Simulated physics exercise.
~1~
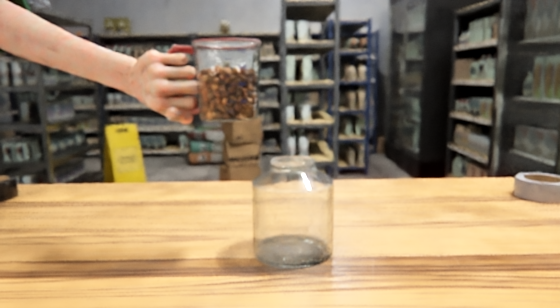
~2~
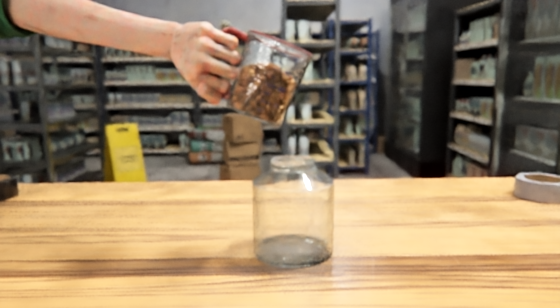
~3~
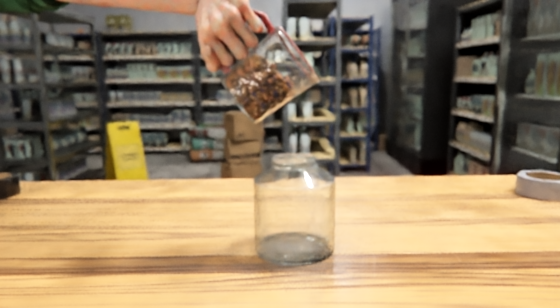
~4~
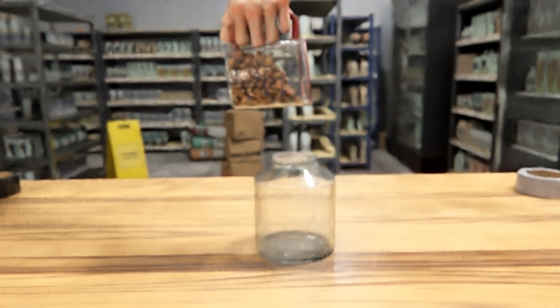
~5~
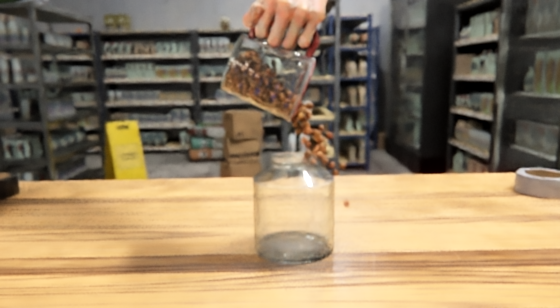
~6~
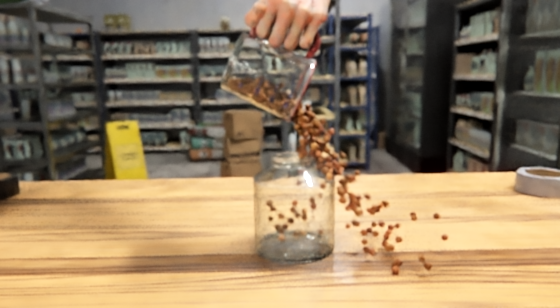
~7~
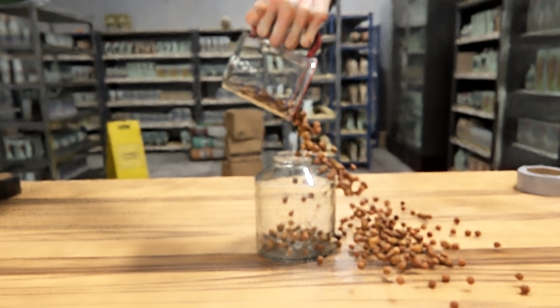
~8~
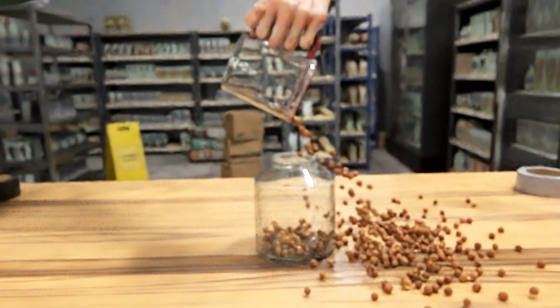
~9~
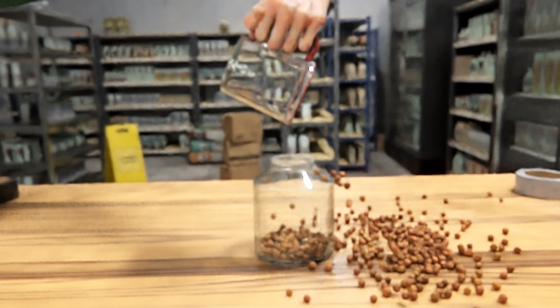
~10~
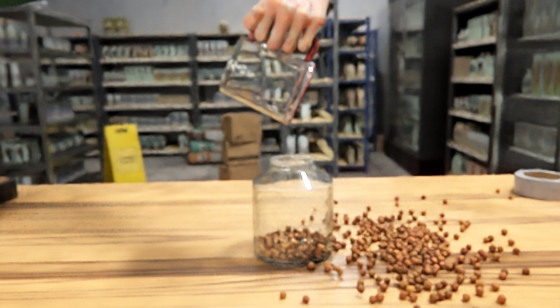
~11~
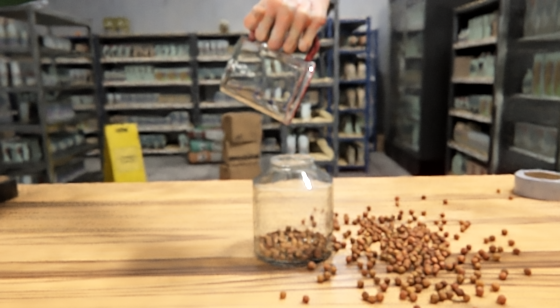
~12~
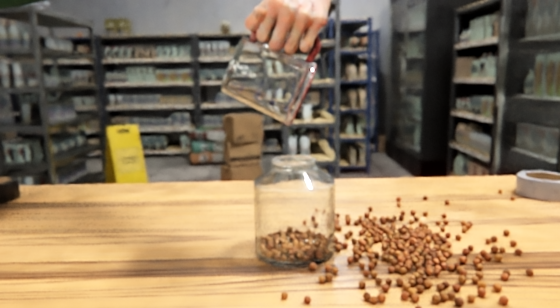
A hand carries a clear cup of small brown balls in from the left above a glass jar on a wooden table and tips it; some balls drop into the jar, but most spill across the table to the right, leaving the tilted cup looking empty.
